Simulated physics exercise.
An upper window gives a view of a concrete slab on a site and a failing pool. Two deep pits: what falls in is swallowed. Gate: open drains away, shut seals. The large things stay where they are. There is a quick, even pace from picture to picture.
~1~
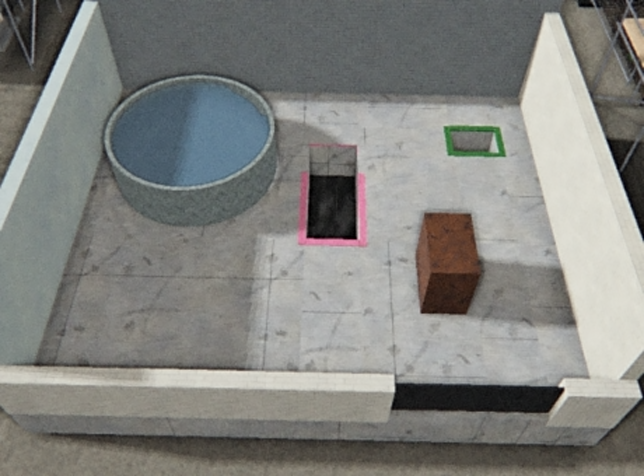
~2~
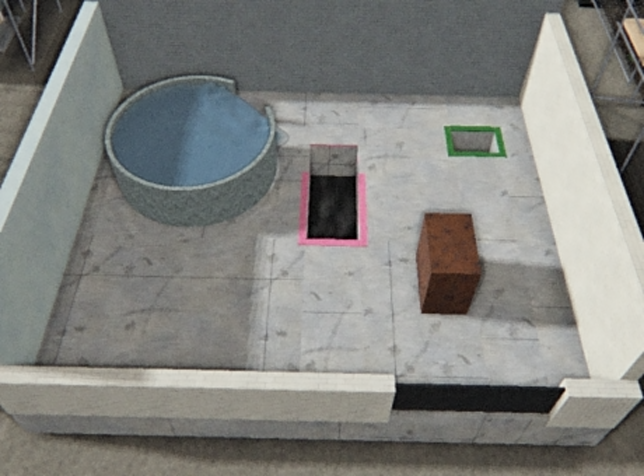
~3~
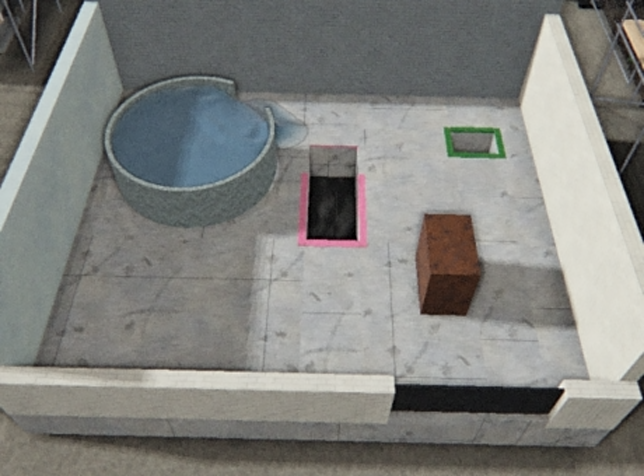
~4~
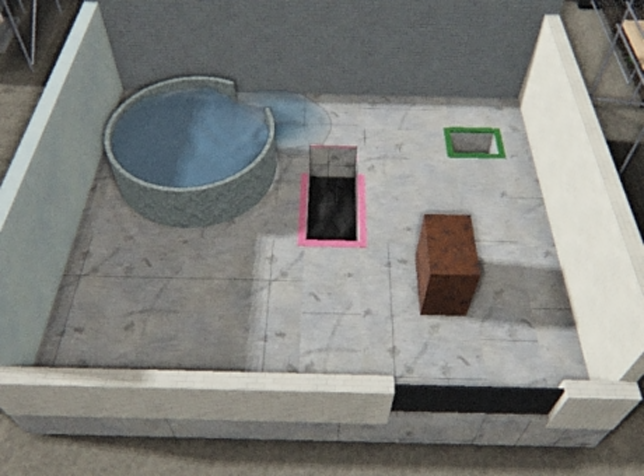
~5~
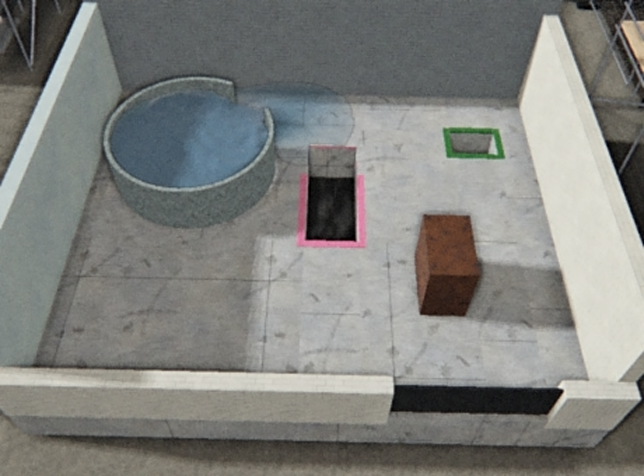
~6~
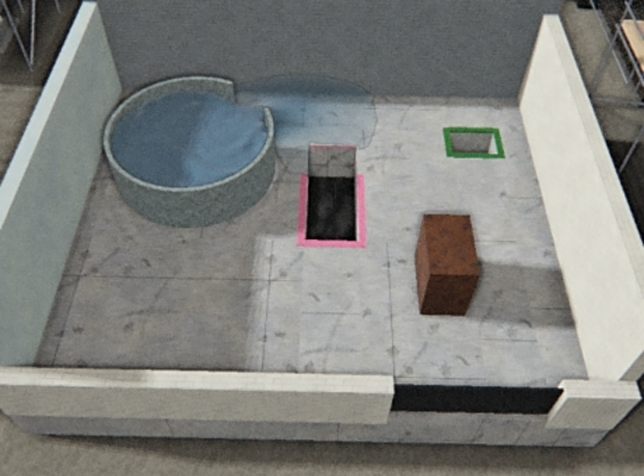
A round pool breaks open at its far side and water spreads right across the slab.
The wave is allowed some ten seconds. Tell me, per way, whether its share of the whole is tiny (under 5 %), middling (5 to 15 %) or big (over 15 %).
As I see it, the gate never reaches five per cent; the pink pit never reaches five per cent; the green pit clears fifteen per cent.
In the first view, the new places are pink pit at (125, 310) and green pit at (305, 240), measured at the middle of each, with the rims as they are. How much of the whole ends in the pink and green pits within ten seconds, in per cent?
Looks like pink collects 12 percent and green collects 2 percent.
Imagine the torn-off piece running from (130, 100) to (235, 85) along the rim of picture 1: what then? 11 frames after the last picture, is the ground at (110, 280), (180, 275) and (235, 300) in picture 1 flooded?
Taking them in order, I'd say swamped, not reached and not reached.
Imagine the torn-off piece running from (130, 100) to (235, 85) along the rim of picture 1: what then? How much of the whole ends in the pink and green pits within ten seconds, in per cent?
In percent: Pink 10, green 12.
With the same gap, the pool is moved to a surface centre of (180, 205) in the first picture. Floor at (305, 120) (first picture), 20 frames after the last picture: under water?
There: Awash.
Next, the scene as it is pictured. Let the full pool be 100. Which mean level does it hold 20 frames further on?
Estimate: Some 52 %.
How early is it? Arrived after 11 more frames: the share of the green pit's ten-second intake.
Around 10 %.
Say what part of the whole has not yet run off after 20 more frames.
About 90 per cent.
A moment on, water covers 20 % of the floor; the gate 0 %, the pink pit 1 %, the green pit 0 %.
Next, water covers 25 % of the floor; the gate 0 %, the pink pit 1 %, the green pit 3 %.
Then, water covers 40 % of the floor; the gate 0 %, the pink pit 1 %, the green pit 8 %.
Later, water covers 65 % of the floor; the gate 0 %, the pink pit 2 %, the green pit 18 %.
In the end, water covers 90 % of the floor; the gate 0 %, the pink pit 2 %, the green pit 26 %.
